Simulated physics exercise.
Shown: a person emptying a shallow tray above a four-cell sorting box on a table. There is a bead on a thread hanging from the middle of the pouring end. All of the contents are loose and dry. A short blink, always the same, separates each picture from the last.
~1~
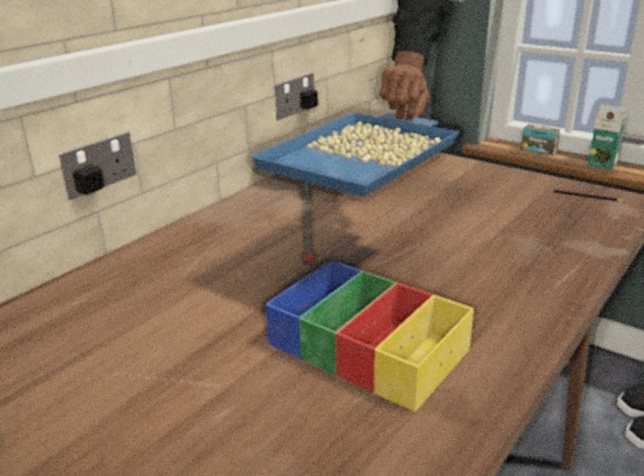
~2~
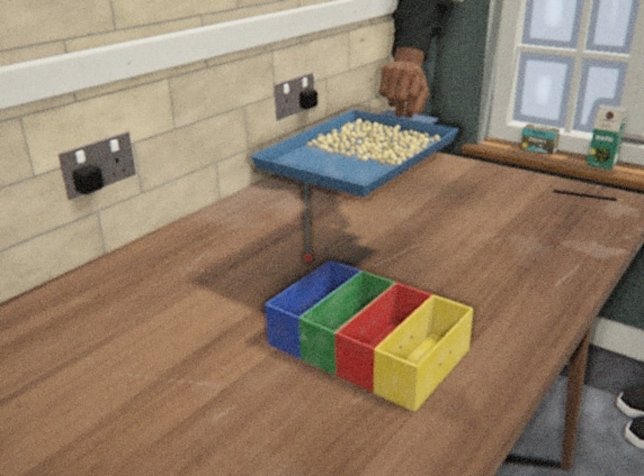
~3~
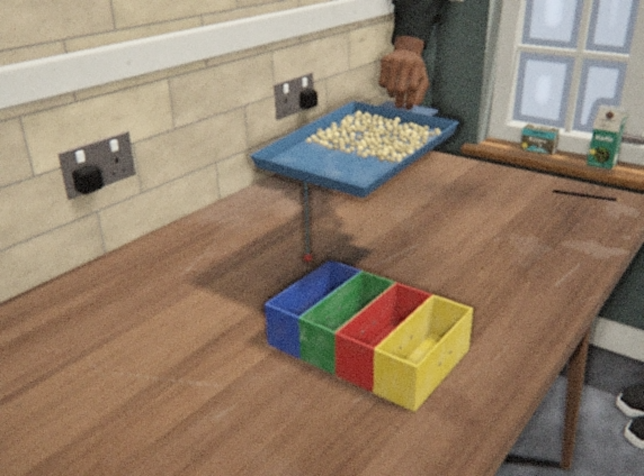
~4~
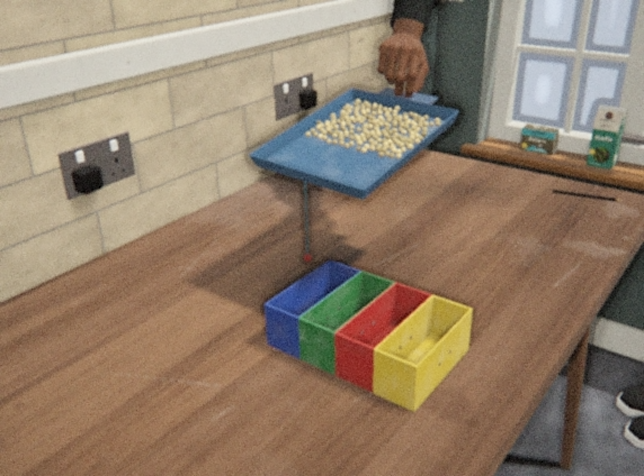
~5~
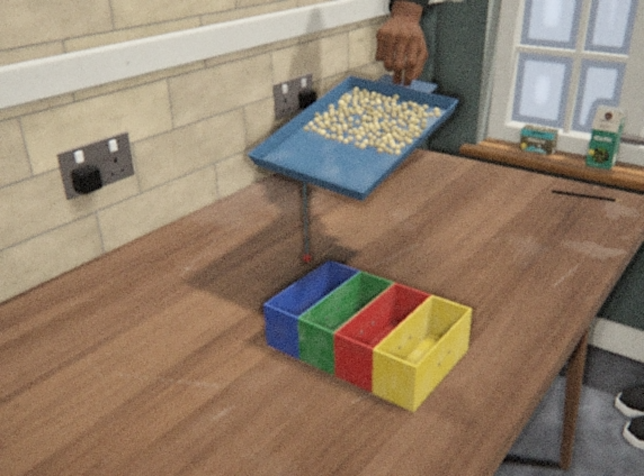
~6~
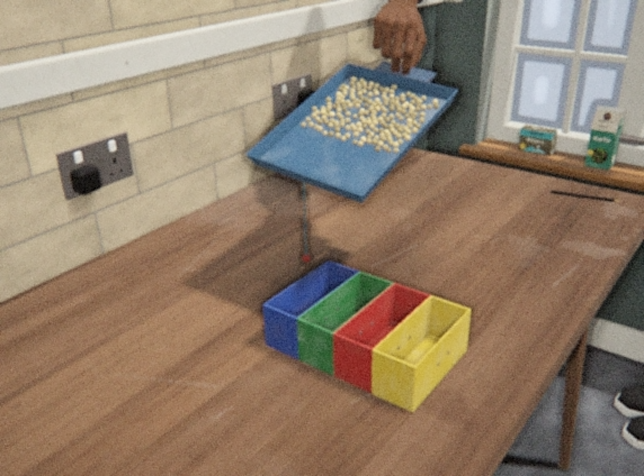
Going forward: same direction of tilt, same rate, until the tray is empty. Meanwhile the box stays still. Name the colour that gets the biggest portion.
Green.
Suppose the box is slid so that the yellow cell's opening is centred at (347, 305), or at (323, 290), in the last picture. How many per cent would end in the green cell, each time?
First try: Roughly 0 per cent; second try: Roughly 0 per cent.
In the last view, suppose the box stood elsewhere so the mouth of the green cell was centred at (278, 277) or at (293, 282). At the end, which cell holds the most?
Try 1: The cell in yellow. Try 2: Red.
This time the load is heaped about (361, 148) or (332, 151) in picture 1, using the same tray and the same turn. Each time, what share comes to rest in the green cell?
It would be roughly 50 per cent for the first and roughly 40 per cent for the second.
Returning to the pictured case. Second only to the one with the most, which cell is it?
Ranked second: The blue one.
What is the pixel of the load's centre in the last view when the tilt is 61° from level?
Somewhere near pixel (338, 196).
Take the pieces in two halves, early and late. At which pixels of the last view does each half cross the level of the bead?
About (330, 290) to begin with, then about (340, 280).
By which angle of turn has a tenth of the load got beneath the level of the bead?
Somewhere near 60°.
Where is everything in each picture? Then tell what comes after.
Corners of the pouring end at (257, 156) and (364, 183), level; middle of the load at (378, 143), soya beans; bead on its thread at (309, 258); blue cell at (284, 327); green cell at (318, 342); red cell at (356, 358); yellow cell at (396, 376), in the first frame.
Corners of the pouring end at (256, 155) and (364, 183), level; middle of the load at (377, 141), in the second frame.
Corners of the pouring end at (256, 155) and (363, 184), tipped barely, lowest at the right corner; middle of the load at (377, 136), in the third frame.
Corners of the pouring end at (255, 154) and (363, 187), tipped a little, lowest at the right corner; middle of the load at (376, 127), in the fourth frame.
Corners of the pouring end at (253, 153) and (362, 189), tipped a little, lowest at the right corner; middle of the load at (375, 119), in the fifth frame.
Corners of the pouring end at (252, 153) and (360, 192), tipped clearly, lowest at the right corner; middle of the load at (374, 113); blue cell at (281, 328); green cell at (316, 343); red cell at (353, 359); yellow cell at (393, 376), in the sixth frame.
Soon after the last picture, tray tipped steeply; about two thirds on the tray; a small part in the green cell; a stray few in the blue cell; a stray few in the red cell; about a quarter falling or outside the box.
A little later, tray tipped right over; about a quarter on the tray; about a quarter in the green cell; about a quarter in the blue cell; a small part in the red cell; about a quarter falling or outside the box.
Later still, tray tipped past a quarter turn; about half in the green cell; about a third in the blue cell; a small part in the red cell; a small part falling or outside the box.
At rest, tray tipped past a quarter turn; about half in the green cell; about a third in the blue cell; a small part in the red cell; none in the yellow cell; a small part outside the box.
